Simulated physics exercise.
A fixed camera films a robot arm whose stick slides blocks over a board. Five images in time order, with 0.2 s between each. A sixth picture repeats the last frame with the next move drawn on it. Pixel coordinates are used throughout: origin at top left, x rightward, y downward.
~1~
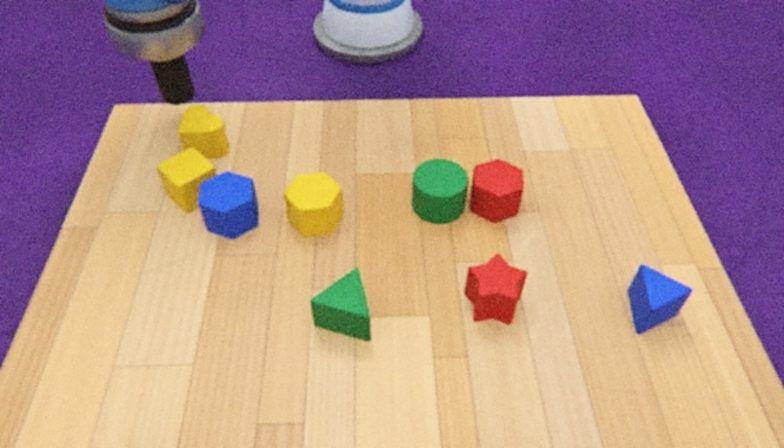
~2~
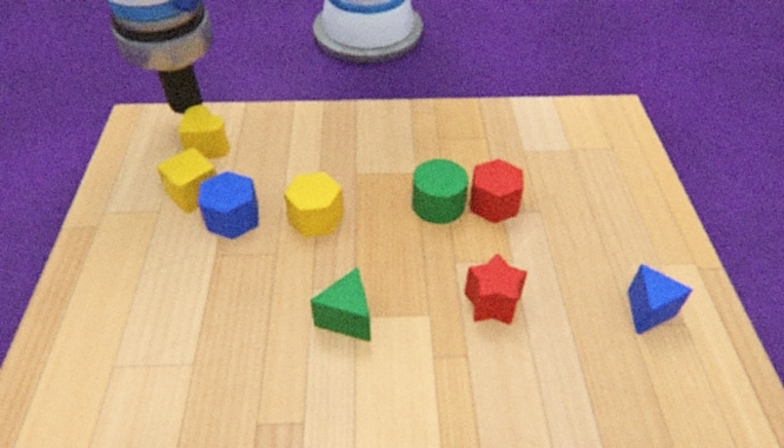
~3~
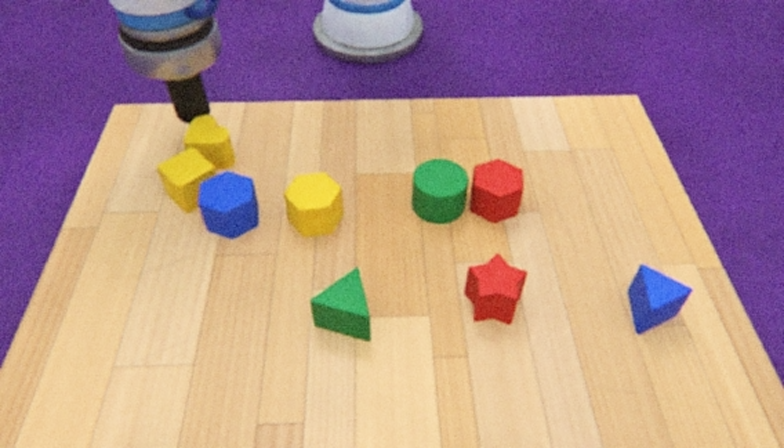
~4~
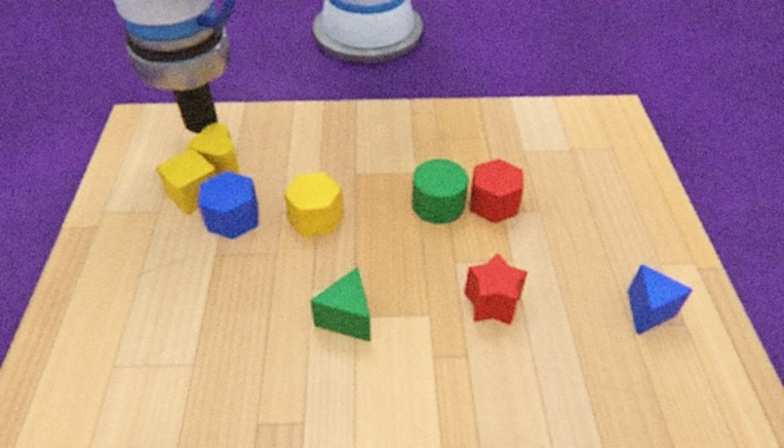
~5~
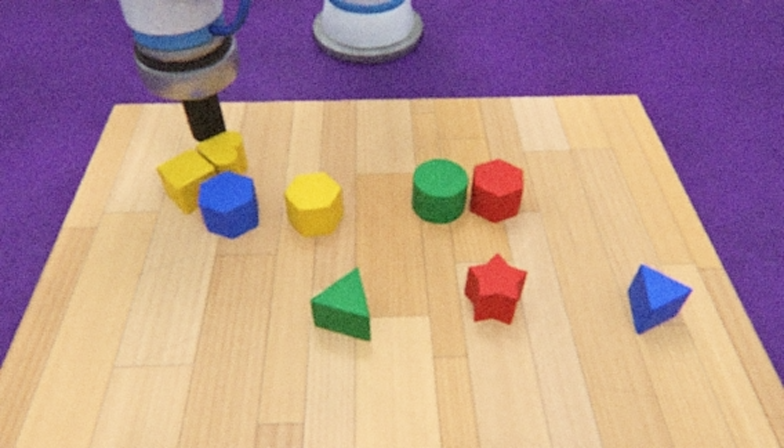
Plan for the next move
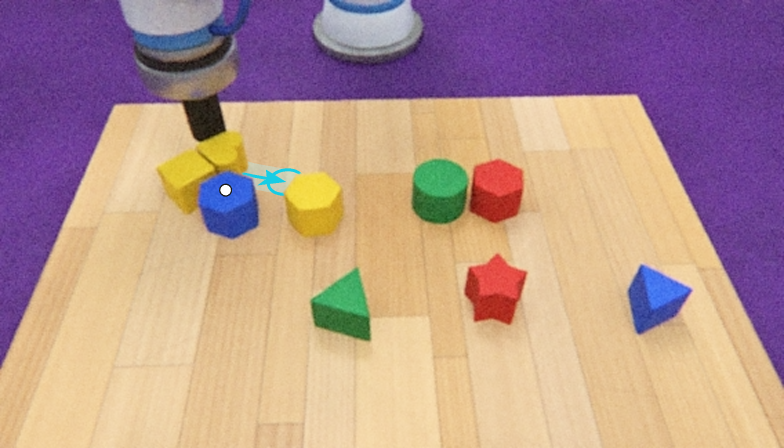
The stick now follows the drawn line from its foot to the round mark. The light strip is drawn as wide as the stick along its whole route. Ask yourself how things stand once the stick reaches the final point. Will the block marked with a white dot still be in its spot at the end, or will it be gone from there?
If the stick follows that path, the block marked with a white dot ends up shifted.
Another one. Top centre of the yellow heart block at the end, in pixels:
The centre of its top face lies at (267, 179).
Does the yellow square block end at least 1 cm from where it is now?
That would be a no.
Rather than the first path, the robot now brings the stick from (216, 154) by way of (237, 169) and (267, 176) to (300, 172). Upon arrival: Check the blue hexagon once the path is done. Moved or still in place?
By then it is displaced.
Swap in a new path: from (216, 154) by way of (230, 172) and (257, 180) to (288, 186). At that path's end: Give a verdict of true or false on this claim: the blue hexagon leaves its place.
The claim holds.
Drawn move, from (216, 154) through (232, 169) and (258, 177) to (286, 182); the dot is on the blue hexagon.
What follows on the original path. Halfway along, stick at (240, 153); yellow heart block at (247, 169), turned 20° clockwise; blue hexagon at (229, 209), turned 25° clockwise.
At the end, stick at (282, 161); yellow square block still; yellow heart block at (267, 179), turned 50° clockwise; blue hexagon at (229, 215), turned 40° clockwise.
